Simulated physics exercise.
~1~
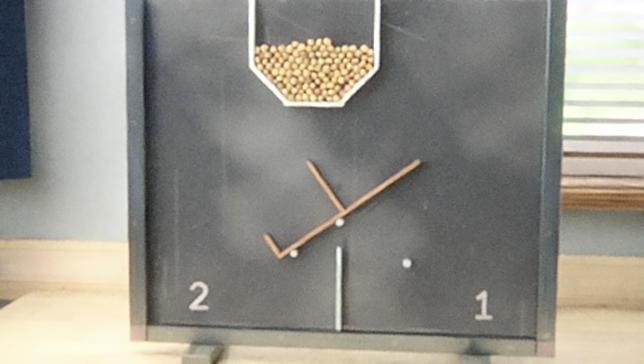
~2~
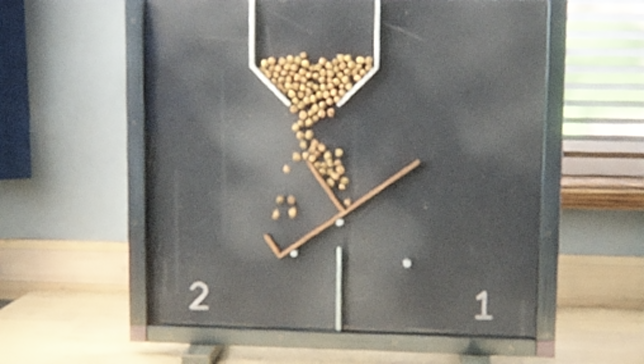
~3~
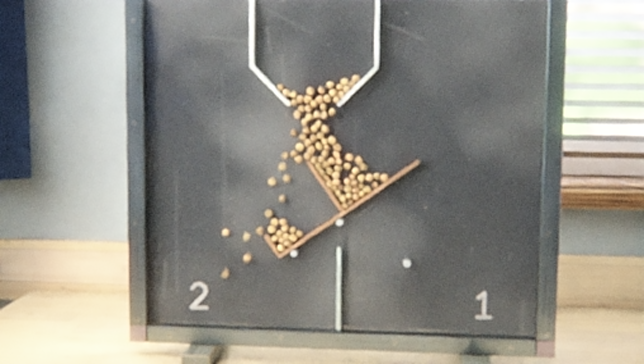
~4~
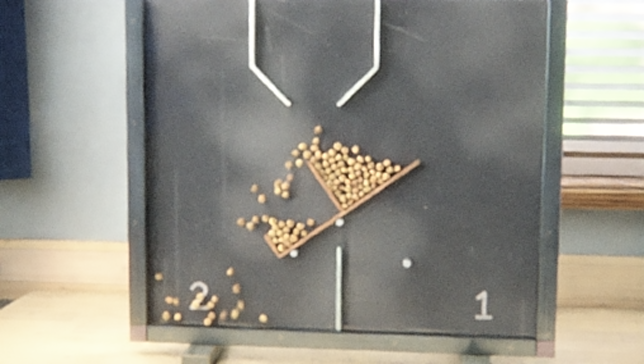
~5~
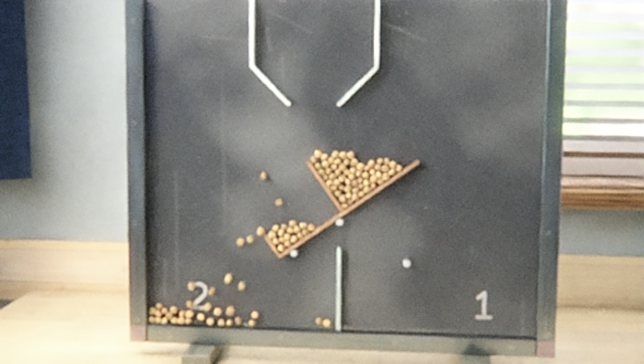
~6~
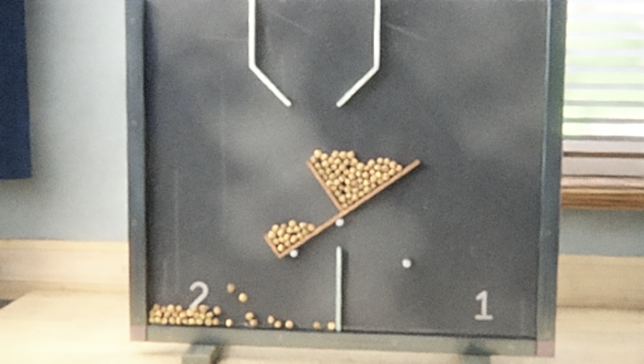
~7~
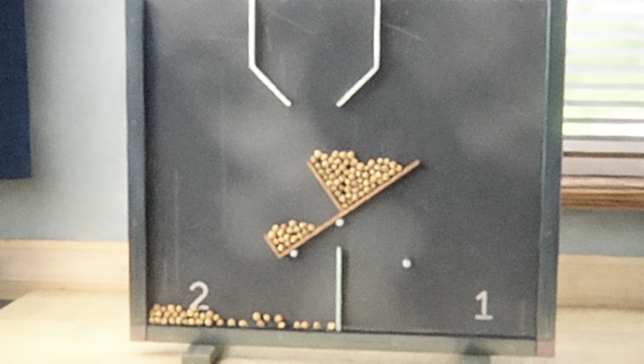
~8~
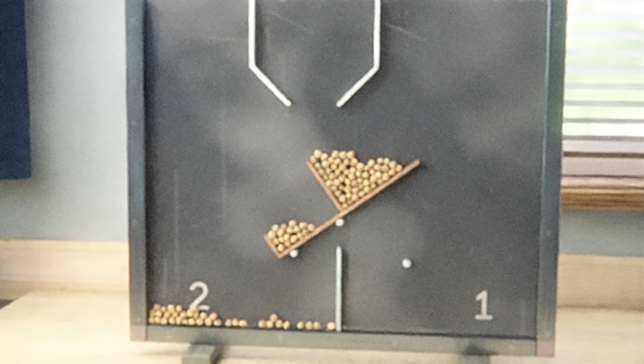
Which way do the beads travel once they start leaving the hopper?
The beads move down, dropping out of the hopper onto the tilted tray, with some falling farther to the floor of the case.
